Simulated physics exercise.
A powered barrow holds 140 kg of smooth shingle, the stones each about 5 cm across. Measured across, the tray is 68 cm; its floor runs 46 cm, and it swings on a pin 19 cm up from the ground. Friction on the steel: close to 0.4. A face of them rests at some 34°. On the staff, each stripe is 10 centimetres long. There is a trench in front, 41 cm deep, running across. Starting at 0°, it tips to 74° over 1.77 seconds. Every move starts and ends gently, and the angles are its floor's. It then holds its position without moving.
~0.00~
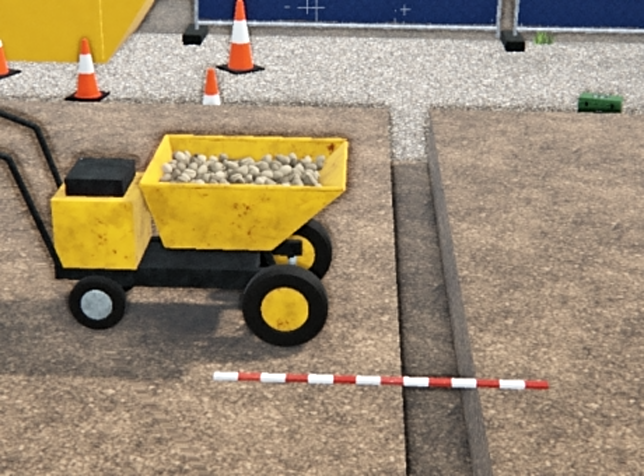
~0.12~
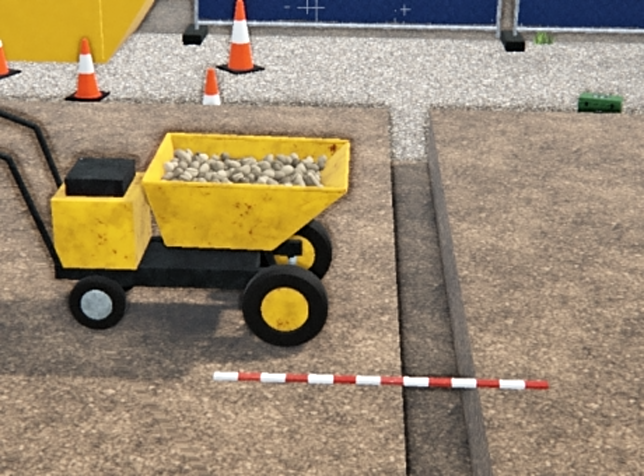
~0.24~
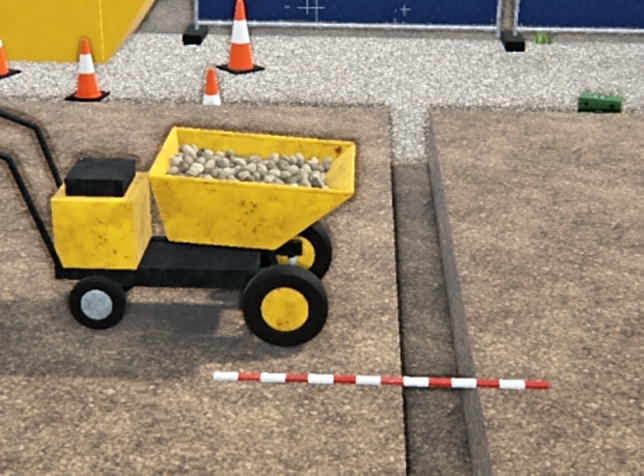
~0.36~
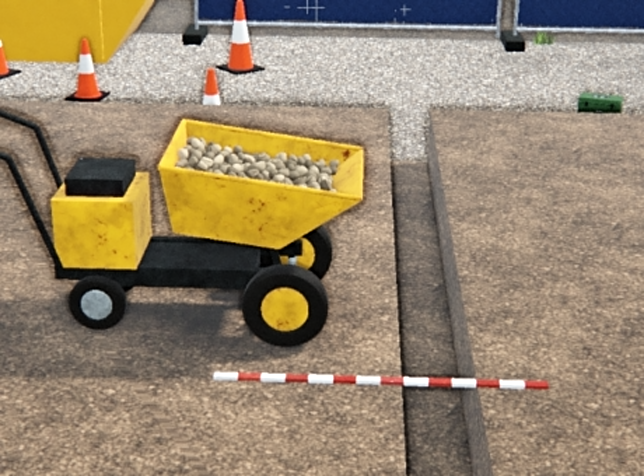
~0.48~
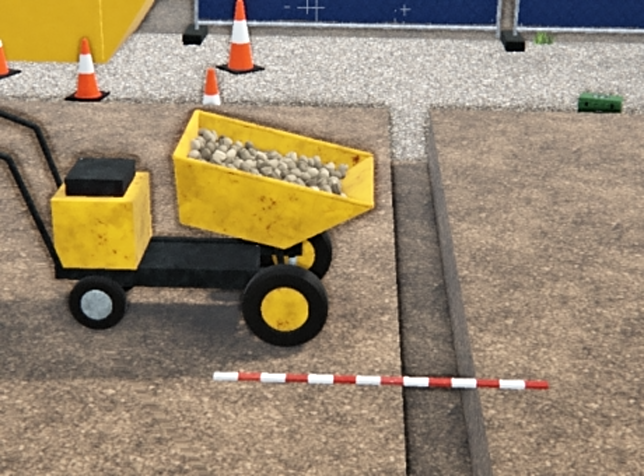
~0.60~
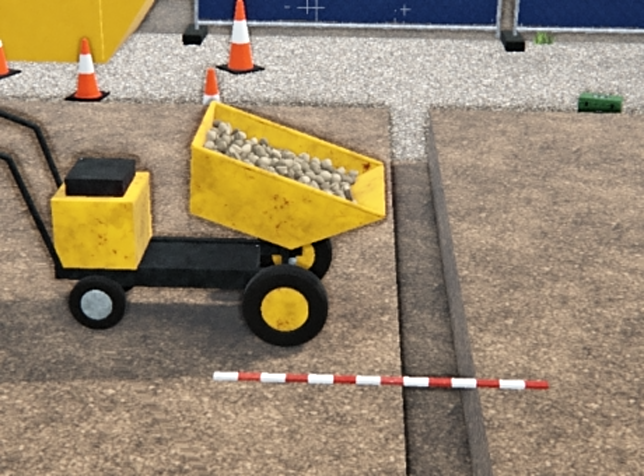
A yellow powered barrow loaded with smooth stones stayed parked beside a trench while its tray gradually tilted toward the right, the back end rising and the stones shifting a little inside it.
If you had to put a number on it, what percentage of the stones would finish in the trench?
I'd put it at about 67 percent.
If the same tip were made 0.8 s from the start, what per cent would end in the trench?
I'd put it at some 60 in a hundred.
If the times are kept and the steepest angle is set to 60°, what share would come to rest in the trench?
Then roughly 65 percent.
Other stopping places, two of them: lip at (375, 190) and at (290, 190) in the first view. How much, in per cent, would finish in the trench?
First some 30, then 90 per cent.
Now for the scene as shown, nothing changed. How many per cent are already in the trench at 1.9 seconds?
Around 55 per cent of it.
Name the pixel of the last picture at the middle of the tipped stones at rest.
Roughly at pixel (449, 375).
After 1.3 s the floor is at 63°; 96 % in the tray, 4 % in the trench; the foremost stones are at (461, 307).
After 1.9 s the floor is at 74°; 17 % in the tray, 53 % in the trench, 30 % past the trench; the foremost stones are at (595, 314).
After 2.2 s the floor is at 74°; 1 % in the tray, 66 % in the trench, 33 % past the trench; the foremost stones are past the picture's edge.
After 4.2 s the floor is at 74°; 0 % in the tray, 67 % in the trench, 33 % past the trench; the foremost stones are past the picture's edge.
